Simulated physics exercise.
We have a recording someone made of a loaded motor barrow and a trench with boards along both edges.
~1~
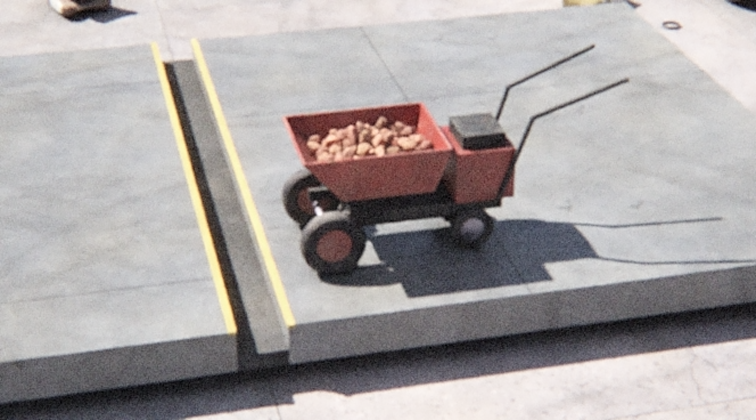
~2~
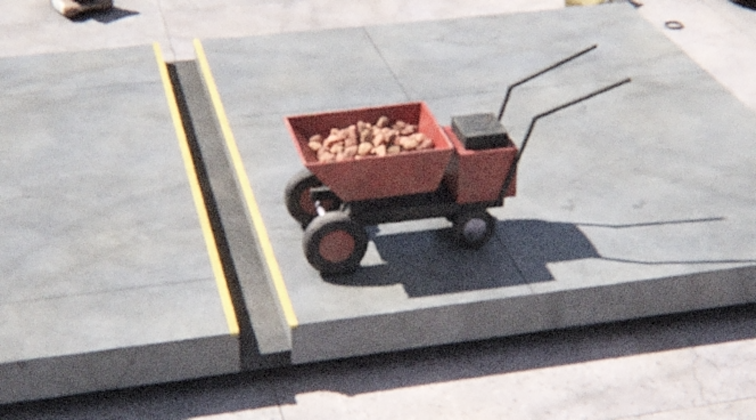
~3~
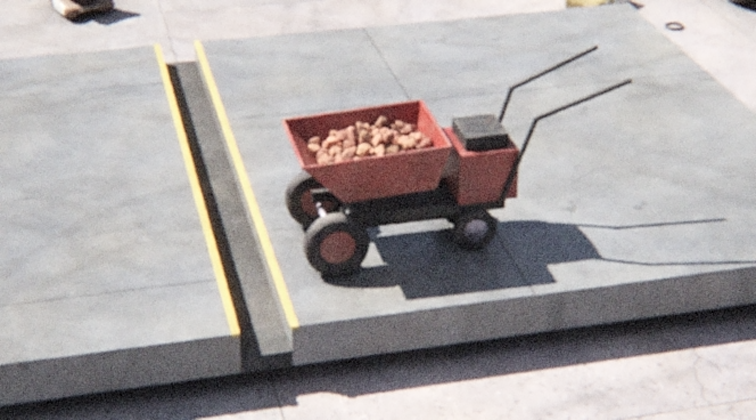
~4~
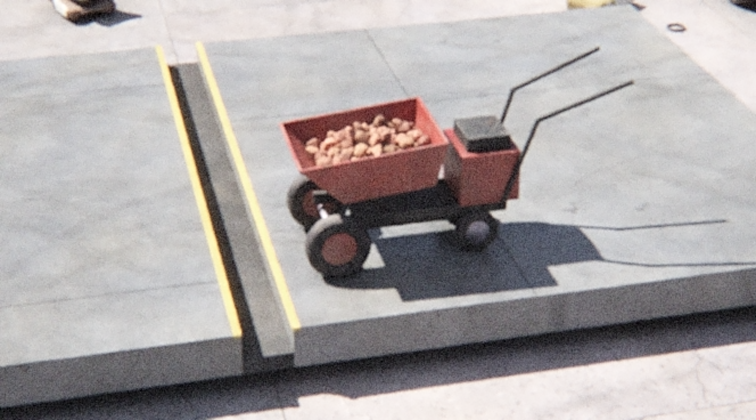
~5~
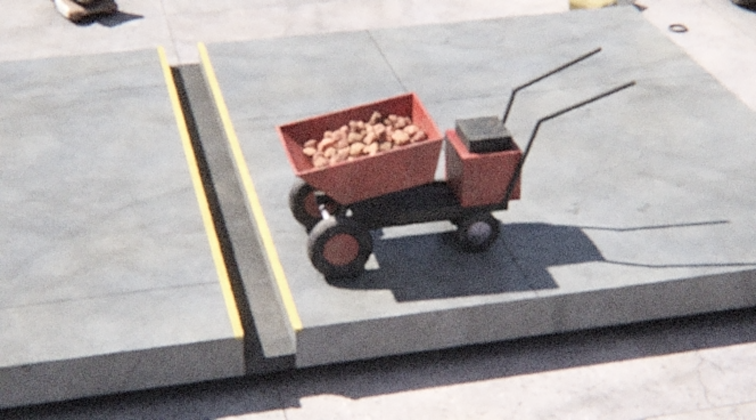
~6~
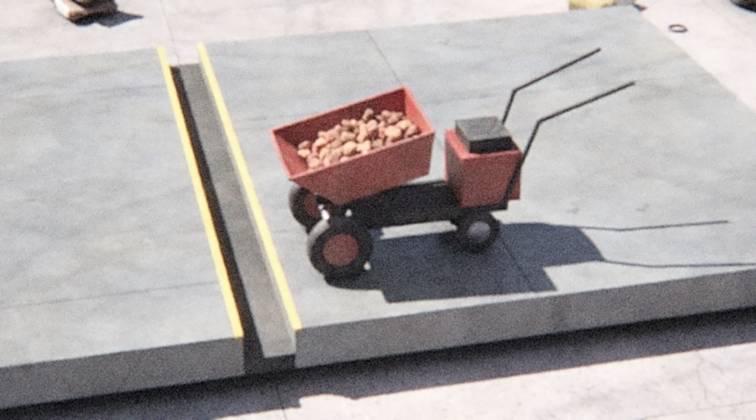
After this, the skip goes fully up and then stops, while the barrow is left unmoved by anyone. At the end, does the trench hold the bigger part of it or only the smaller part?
Inside: The lesser amount.
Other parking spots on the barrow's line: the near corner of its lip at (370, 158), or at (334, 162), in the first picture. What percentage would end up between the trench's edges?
First spot: About 80 percent; second spot: About 80 percent.
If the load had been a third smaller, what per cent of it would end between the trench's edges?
I'd put it at about 40 per cent.
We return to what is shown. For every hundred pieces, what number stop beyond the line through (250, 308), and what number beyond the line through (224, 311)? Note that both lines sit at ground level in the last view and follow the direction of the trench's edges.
In order: 80 per cent, then 60 per cent.
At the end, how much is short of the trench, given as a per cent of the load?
I'd say around 0 per cent of the load.
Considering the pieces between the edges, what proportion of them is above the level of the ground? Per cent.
Roughly 0 percent of them.
Soon after the last picture, skip tipped steeply; all in the skip.
A little later, skip tipped steeply; most in the skip; a stray few in or heaped over the trench; a small part beyond it; a stray few falling.
Later still, skip tipped right over; a small part in the skip; about a quarter in or heaped over the trench; about two thirds beyond it.
By the end, skip tipped right over; about a third in or heaped over the trench; about two thirds beyond it.
